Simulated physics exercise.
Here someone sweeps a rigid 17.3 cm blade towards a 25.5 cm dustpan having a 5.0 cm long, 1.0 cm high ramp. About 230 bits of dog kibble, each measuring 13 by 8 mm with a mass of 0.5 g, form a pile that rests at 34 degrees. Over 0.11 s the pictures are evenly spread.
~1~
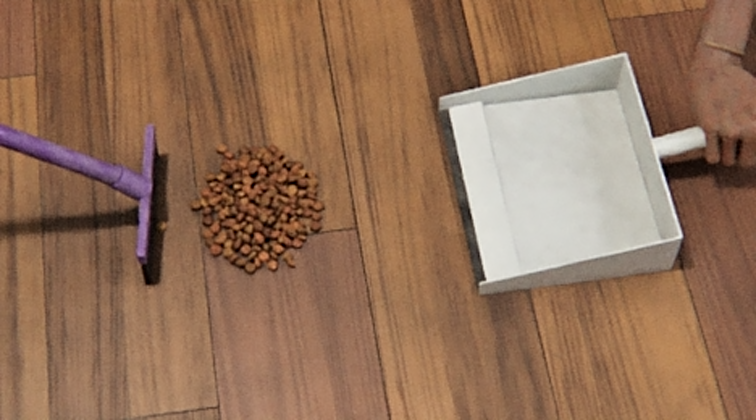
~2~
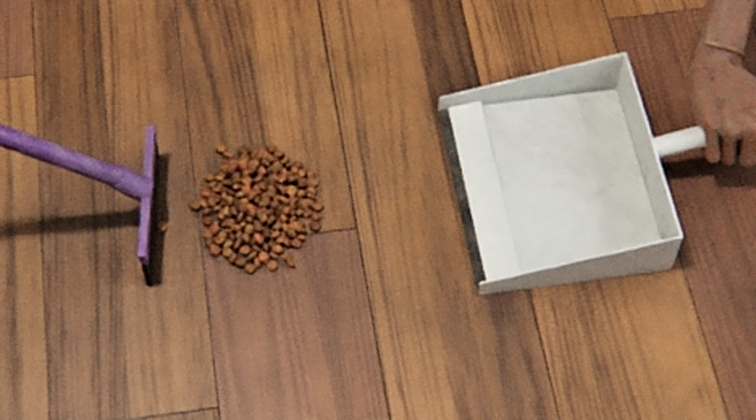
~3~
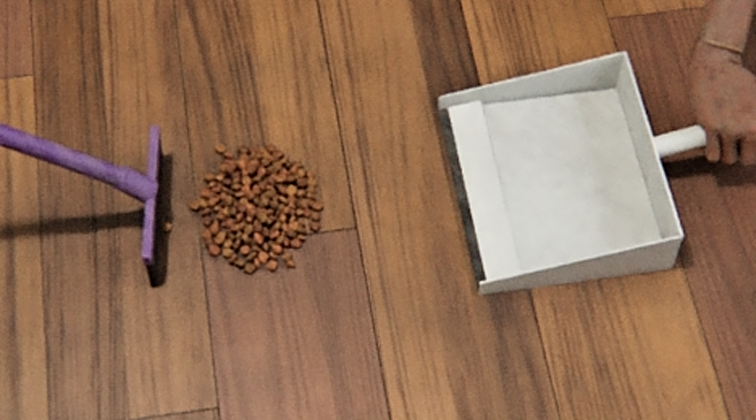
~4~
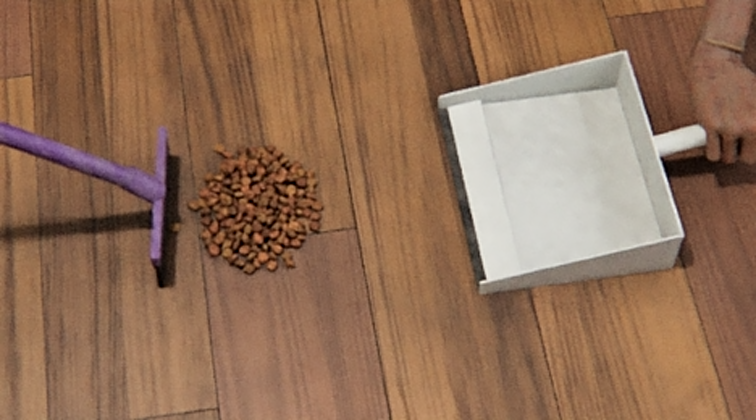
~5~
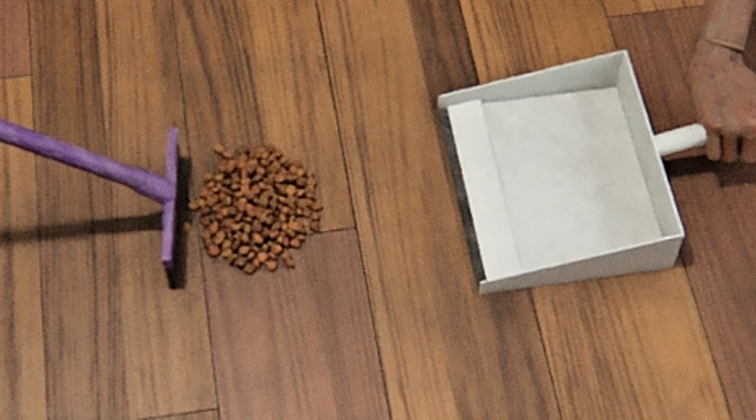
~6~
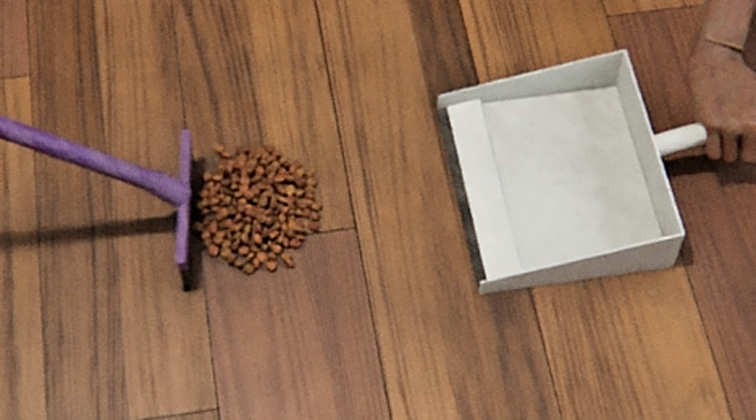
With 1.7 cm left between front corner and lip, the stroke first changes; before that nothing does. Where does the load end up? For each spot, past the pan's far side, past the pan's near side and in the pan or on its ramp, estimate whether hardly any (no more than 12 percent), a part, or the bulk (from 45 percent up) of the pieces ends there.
Past the pan's far side: Hardly any. Past the pan's near side: Hardly any. In the pan or on its ramp: A part.
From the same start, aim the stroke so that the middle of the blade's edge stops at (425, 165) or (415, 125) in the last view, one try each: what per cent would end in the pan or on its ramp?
About 45 % and 25 %.
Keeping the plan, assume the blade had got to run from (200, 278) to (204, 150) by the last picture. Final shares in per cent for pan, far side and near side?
Pan: 30, far side: 0, near side: 20.
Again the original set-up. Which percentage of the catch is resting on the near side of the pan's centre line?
Something like 90 in a hundred.
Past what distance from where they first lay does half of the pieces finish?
Roughly 24 cm.
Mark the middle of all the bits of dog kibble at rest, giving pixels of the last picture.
I'd say roughly (462, 224).
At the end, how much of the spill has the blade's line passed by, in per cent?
About 30 per cent.
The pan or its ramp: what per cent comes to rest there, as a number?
About 40 per cent.
Then, 0.20 s after the last picture, middle of the blade 16 cm from the lip; 0 % over the lip, far side 0 %, near side 0 %.
Then, 0.33 s after the last picture, middle of the blade 7 cm from the lip; 0 % over the lip, far side 0 %, near side 5 %.
Then, 0.59 s after the last picture, middle of the blade 3 cm from the lip; 40 % over the lip, far side 0 %, near side 5 %.
In the end, far side 0 %, near side 5 %, pan 40 %, in front of the lip or behind the blade 50 %.
